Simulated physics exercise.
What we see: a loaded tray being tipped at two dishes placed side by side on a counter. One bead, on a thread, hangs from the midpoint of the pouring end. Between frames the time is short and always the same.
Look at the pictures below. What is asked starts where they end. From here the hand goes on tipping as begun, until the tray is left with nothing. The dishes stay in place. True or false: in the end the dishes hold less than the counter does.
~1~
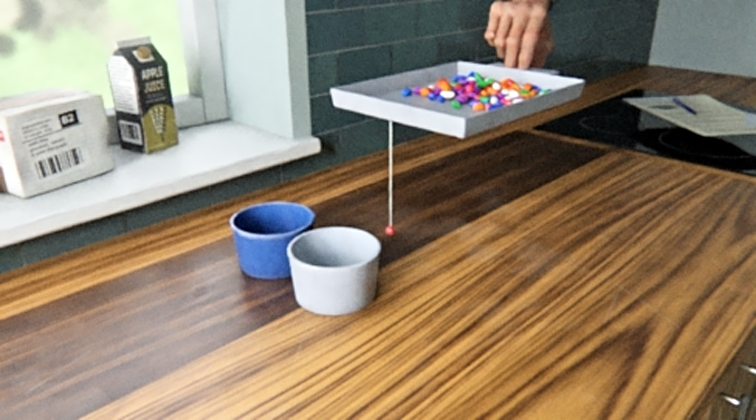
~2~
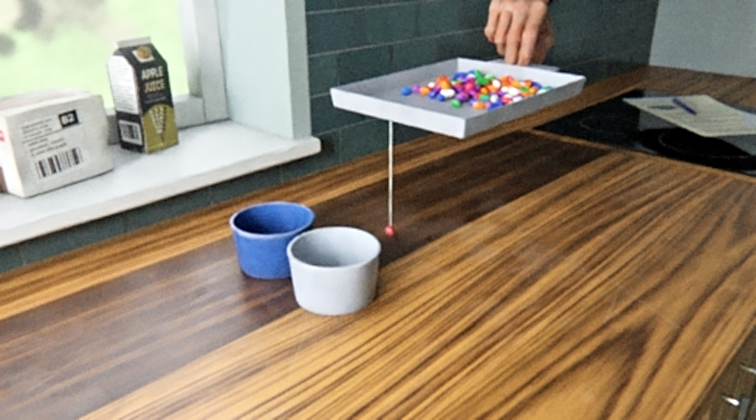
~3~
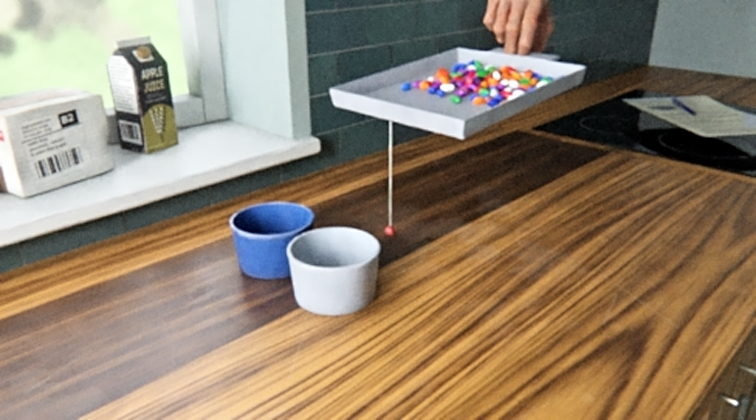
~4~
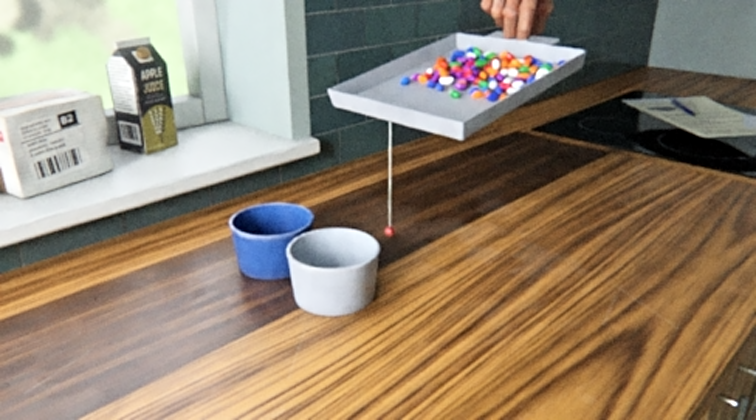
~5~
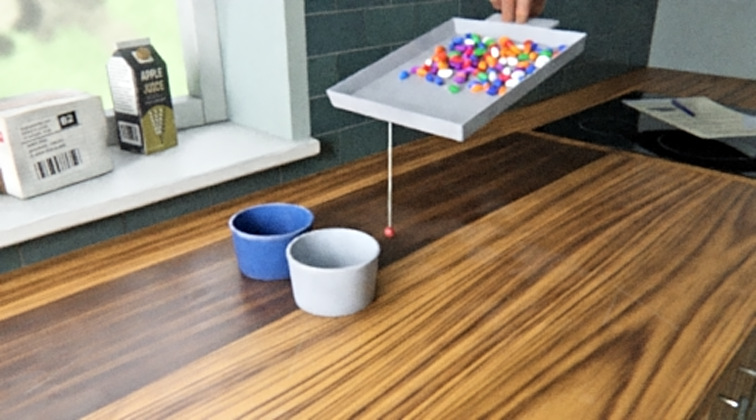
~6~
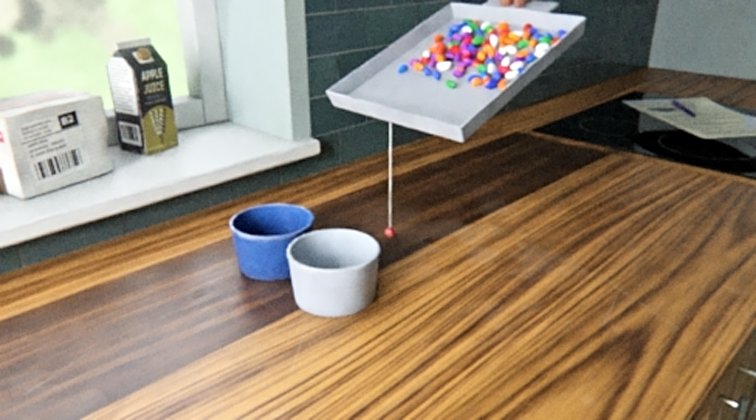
True.
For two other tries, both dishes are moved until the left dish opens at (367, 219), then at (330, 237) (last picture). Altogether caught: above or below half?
Well, a minority share the first time and a majority share the next.
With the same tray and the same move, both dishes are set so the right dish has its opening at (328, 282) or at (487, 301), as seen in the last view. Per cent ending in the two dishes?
The first try yields 20% and the second yields 40%.
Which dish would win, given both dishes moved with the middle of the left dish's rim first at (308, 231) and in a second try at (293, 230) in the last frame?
Placement one: The right-positioned dish. Placement two: The right-positioned dish.
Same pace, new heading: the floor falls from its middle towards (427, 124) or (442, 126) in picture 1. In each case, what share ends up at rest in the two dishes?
That comes to 0 per cent the first time and 0 per cent the second.
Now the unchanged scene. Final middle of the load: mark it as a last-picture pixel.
About (366, 320).
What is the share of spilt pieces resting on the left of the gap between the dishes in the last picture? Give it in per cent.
Roughly 20 %.
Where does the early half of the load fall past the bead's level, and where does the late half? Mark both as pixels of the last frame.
Around (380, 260) at first; around (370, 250) after that.
Soon after the last picture, tray tipped steeply; nearly all on the tray; a small part in the air.
A little later, tray tipped past a quarter turn; about two thirds on the tray; a stray few in the right dish; about a quarter outside both; a stray few in the air.
Later still, tray tipped past a quarter turn; about a third in the right dish; about two thirds outside both.
At rest, tray tipped past a quarter turn; about a third in the right dish; none in the left dish; about two thirds outside both.
